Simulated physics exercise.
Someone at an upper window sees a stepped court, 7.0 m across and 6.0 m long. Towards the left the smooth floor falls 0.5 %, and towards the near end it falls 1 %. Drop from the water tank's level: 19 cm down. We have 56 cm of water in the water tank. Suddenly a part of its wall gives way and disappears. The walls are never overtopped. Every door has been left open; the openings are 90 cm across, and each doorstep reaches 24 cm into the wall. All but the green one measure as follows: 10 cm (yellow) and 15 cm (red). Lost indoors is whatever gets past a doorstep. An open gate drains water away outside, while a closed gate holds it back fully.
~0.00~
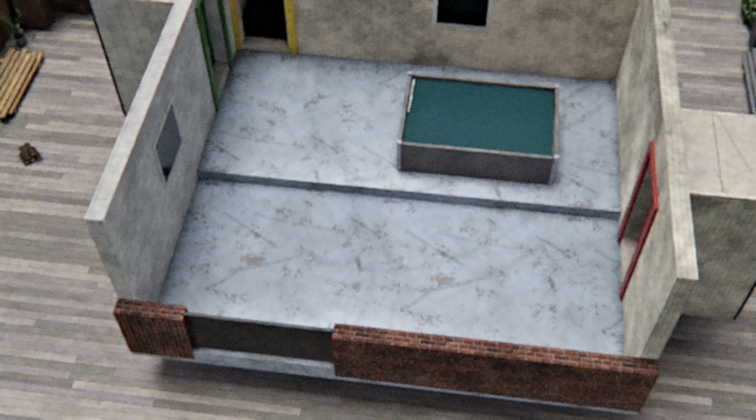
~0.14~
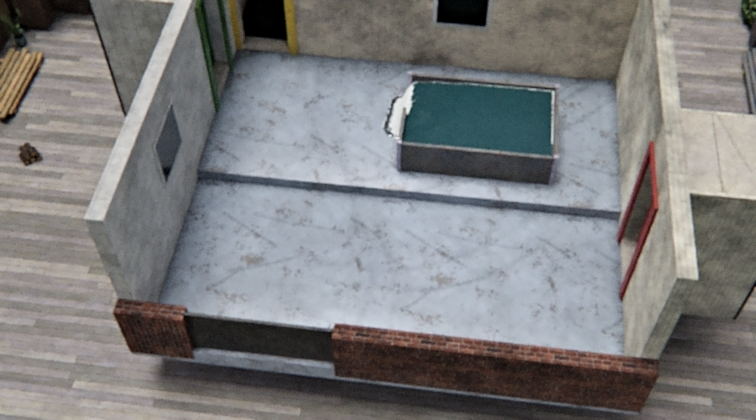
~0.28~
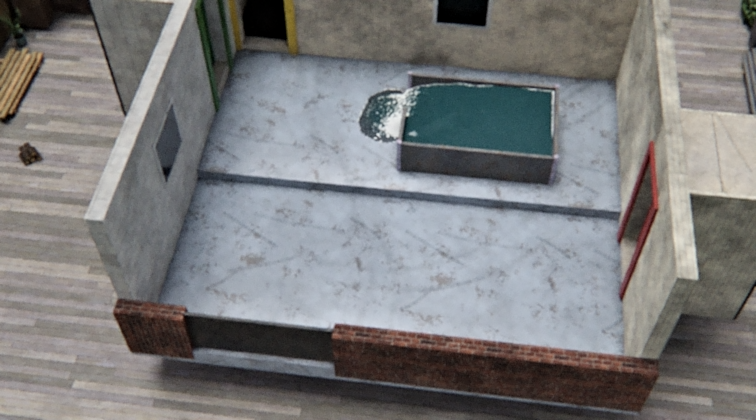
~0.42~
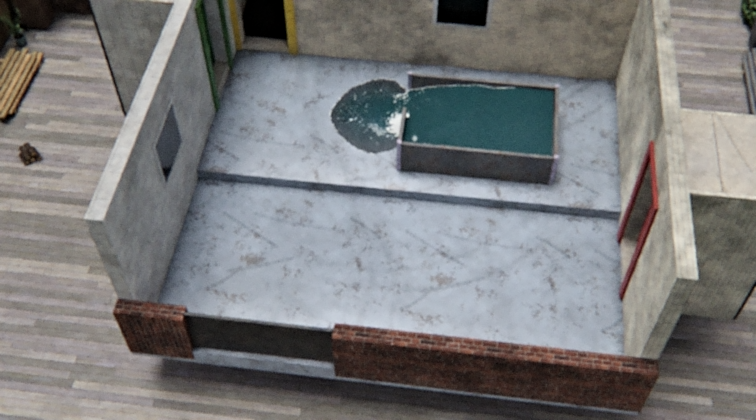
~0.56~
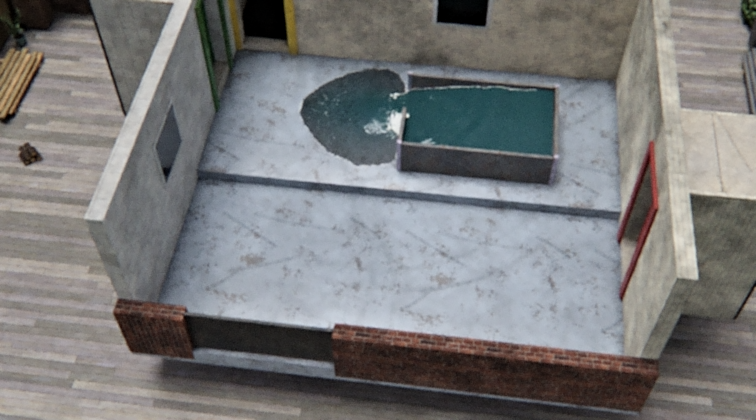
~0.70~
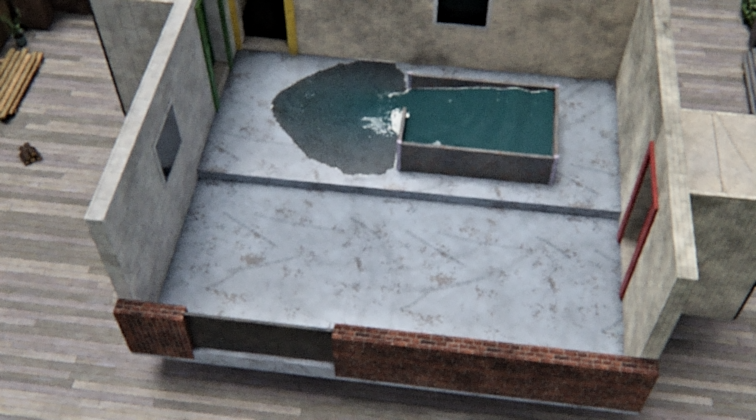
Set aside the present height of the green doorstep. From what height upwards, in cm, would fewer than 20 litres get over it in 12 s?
About 18 cm.
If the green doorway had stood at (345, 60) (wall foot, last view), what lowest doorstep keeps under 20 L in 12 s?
Close to 11.0 cm at the least.
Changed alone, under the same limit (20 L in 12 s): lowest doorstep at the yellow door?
Yellow would need about 19 cm on its own.
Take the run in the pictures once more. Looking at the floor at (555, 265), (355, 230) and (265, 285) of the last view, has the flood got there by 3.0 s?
Taking the spots one by one: Untouched, untouched, untouched.
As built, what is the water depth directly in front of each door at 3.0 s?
Door by door in cm - yellow 20, red 0, green 22.
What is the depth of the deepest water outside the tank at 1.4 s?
34 cm.
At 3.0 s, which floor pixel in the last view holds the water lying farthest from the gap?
Around (156, 311).
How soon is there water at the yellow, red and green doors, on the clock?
Yellow 1.3 s, red 9.0 s, green 1.0 s.
After 1.4 s water covers 20 % of the floor, deepest (34 cm) near (402, 114); 16 cm at the green door, 0 litres in over its 22 cm doorstep.
After 3.0 s water covers 30 % of the floor, deepest (28 cm) near (247, 51); 22 cm at the green door, 4 litres in over its 22 cm doorstep.
After 12.0 s water covers 80 % of the floor, deepest (14 cm) near (149, 332); 7 cm at the green door, 6 litres in over its 22 cm doorstep.
At the green door as built, the water arrived by 1.1 s and peaked near 28 cm at 2.4 s.
Run again over the same 12 s with other heights there, 43 litres in over 15.5 cm, 8 litres over 21 cm. The limit of 20 litres is kept from about 18 cm up.
